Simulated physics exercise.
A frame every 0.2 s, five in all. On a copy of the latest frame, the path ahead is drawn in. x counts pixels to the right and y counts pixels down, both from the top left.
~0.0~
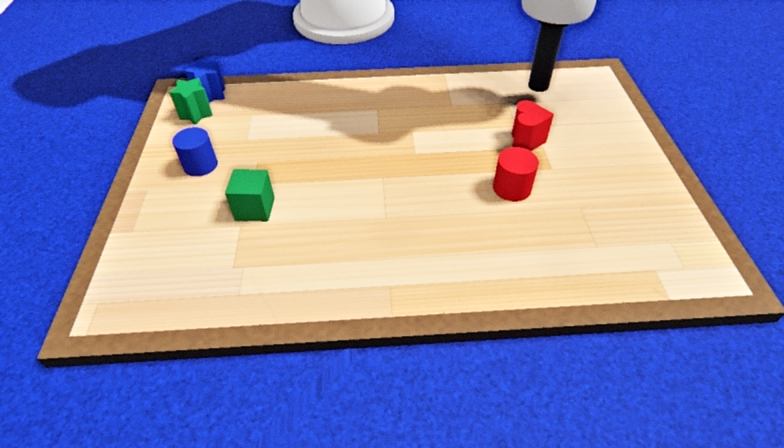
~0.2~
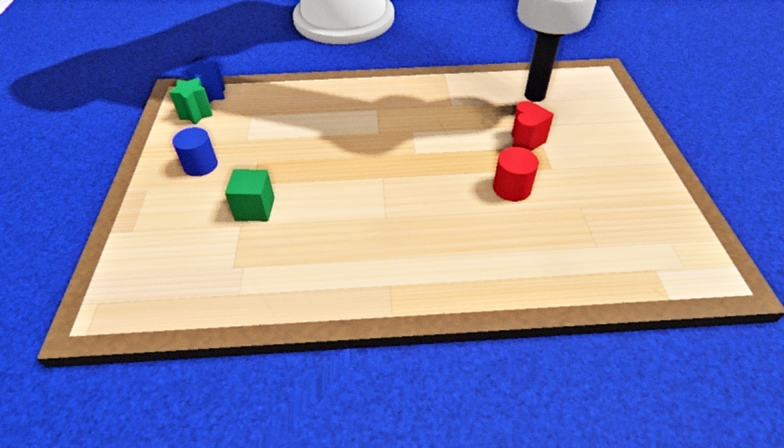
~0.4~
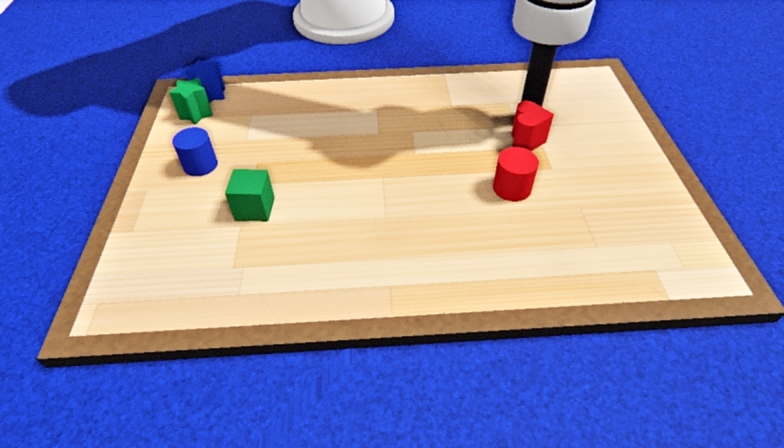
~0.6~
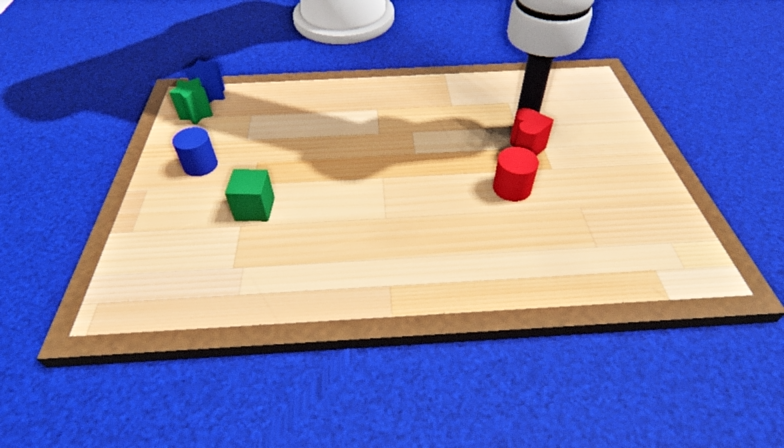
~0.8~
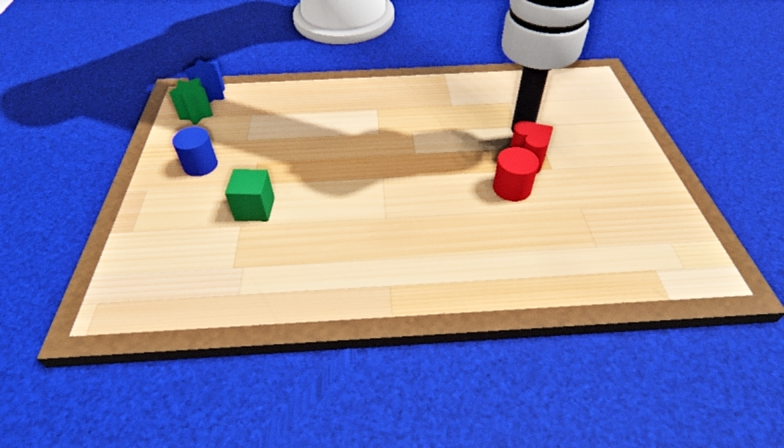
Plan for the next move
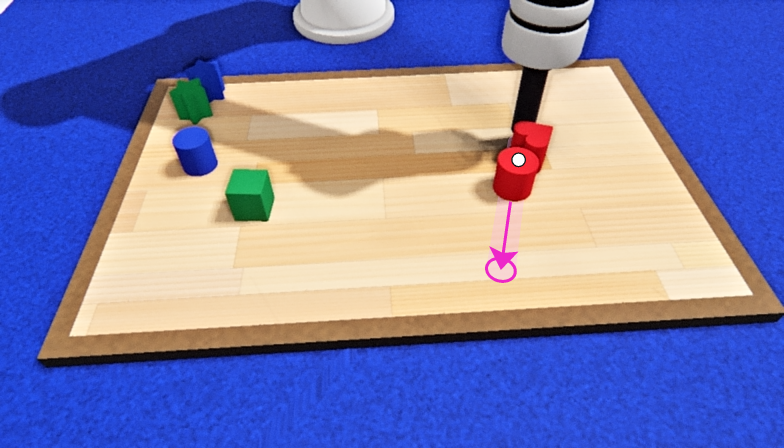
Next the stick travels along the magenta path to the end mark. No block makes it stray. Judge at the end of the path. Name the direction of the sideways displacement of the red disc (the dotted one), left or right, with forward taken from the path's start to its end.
Answer: Left.
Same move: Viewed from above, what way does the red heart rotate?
Bird's-eye view: Counterclockwise.
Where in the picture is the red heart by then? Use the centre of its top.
Somewhere near (552, 158).
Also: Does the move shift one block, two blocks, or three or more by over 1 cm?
The number will come to 2.
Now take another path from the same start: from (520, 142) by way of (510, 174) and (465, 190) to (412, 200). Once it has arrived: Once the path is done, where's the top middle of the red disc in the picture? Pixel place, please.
It ends at (518, 177).
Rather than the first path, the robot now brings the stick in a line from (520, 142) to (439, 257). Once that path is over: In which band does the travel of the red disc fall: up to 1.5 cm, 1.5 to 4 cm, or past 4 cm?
Ends 1.5 to 4 cm away.
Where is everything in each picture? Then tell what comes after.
In the first frame, stick's lower end at (538, 87); red disc at (519, 160); red heart at (533, 113).
In the second frame, stick at (535, 96); blocks still.
In the third frame, stick at (531, 107); blocks still.
In the fourth frame, stick at (527, 118); red heart at (533, 120).
In the fifth frame, stick at (522, 130); red disc at (519, 160); red heart at (535, 132).
Drawn move, from (520, 142) directly to (501, 270); the dot is on the red disc.
On the path given first. One third of the way, stick at (517, 167); red disc at (518, 173); red heart at (551, 157), turned 70° anticlockwise.
Two thirds of the way, stick at (510, 209); red disc at (515, 219); red heart at (552, 158), turned 80° anticlockwise.
At the end, stick at (504, 259); red disc at (519, 274); red heart at (552, 158), turned 80° anticlockwise.
